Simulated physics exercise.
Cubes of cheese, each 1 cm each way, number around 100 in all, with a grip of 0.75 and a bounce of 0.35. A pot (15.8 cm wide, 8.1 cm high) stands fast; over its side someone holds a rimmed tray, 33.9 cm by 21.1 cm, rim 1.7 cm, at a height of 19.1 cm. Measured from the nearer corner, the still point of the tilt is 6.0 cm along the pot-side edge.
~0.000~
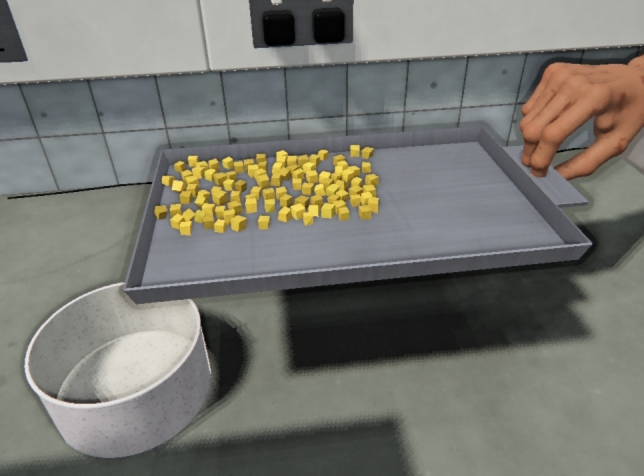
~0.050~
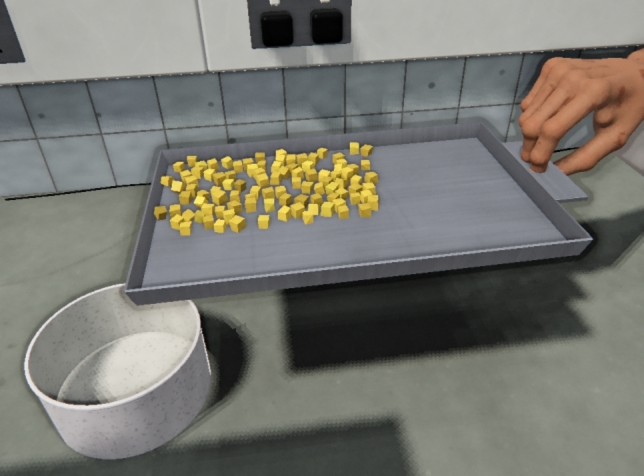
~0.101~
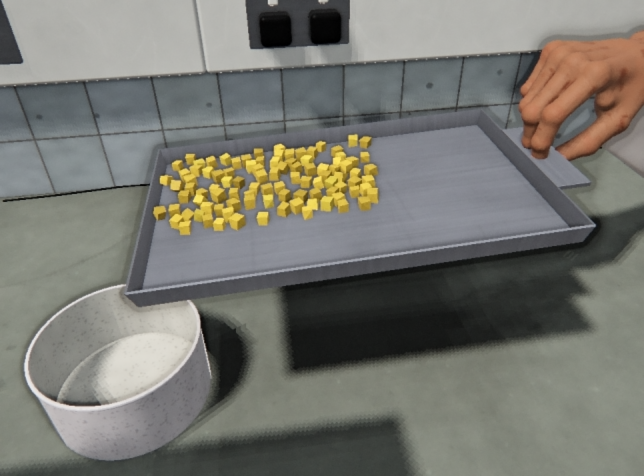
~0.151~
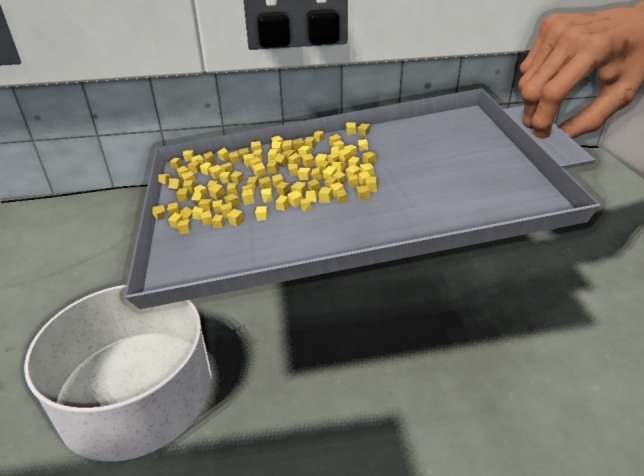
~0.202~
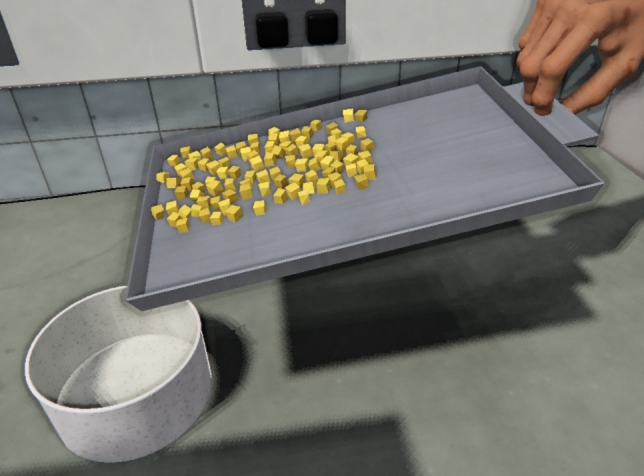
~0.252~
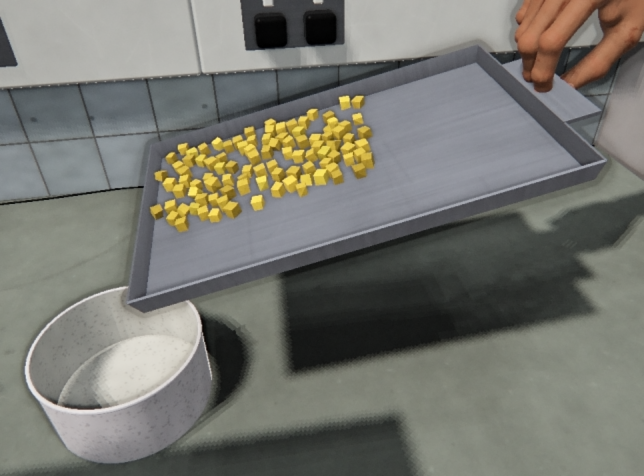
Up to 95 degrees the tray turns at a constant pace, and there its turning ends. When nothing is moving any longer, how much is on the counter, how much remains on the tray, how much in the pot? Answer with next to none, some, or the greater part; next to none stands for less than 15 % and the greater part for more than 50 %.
Counter: Some; tray: Next to none; pot: The greater part.
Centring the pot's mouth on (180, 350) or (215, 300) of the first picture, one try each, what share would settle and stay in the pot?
Estimates: 55 % and 0 %, in that order.
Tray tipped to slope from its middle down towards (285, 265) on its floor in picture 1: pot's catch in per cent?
That would be close to 10 per cent.
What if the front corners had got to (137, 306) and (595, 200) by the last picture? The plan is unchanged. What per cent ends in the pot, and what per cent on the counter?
Pot 5 % / counter 95 %.
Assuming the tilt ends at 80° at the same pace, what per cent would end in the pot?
About 35 in a hundred would end up in the pot.
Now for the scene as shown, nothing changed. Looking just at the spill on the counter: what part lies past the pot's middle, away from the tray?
I'd put it at close to 60 per cent.
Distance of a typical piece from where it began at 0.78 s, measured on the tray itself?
Displacement on the tray: Roughly 8 cm.
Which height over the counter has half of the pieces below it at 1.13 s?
Median height: Approx. 20 cm.
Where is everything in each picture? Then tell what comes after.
The first picture shows tray tilt 0 degrees, front corners at (131, 286) and (584, 241); middle of the pieces at (281, 194); pot at (116, 336).
The second picture shows tray tilt 1 degrees, front corners at (131, 287) and (585, 236); middle of the pieces at (281, 193).
The third picture shows tray tilt 3 degrees, front corners at (132, 289) and (588, 223), lowest corner left front; middle of the pieces at (280, 188).
The fourth picture shows tray tilt 7 degrees, front corners at (132, 292) and (592, 203), lowest corner left front; middle of the pieces at (278, 181).
The fifth picture shows tray tilt 10 degrees, front corners at (132, 295) and (595, 181), lowest corner left front; middle of the pieces at (276, 174).
The sixth picture shows tray tilt 14 degrees, front corners at (133, 297) and (598, 159), lowest corner left front; middle of the pieces at (273, 167); pot at (117, 341). Its pace works out near 75 degrees a second.
After 0.78 s, tilt 53 degrees; the tray holds 100 %, the pot 0 %.
Then, at 1.13 s, tilt 78 degrees; the tray holds 60 %, the pot 10 %.
After 1.57 s, tilt 95 degrees; the tray holds 5 %, the pot 45 %.
At rest (2.8 s), counter 35 %, tray 0 %, pot 65 %.
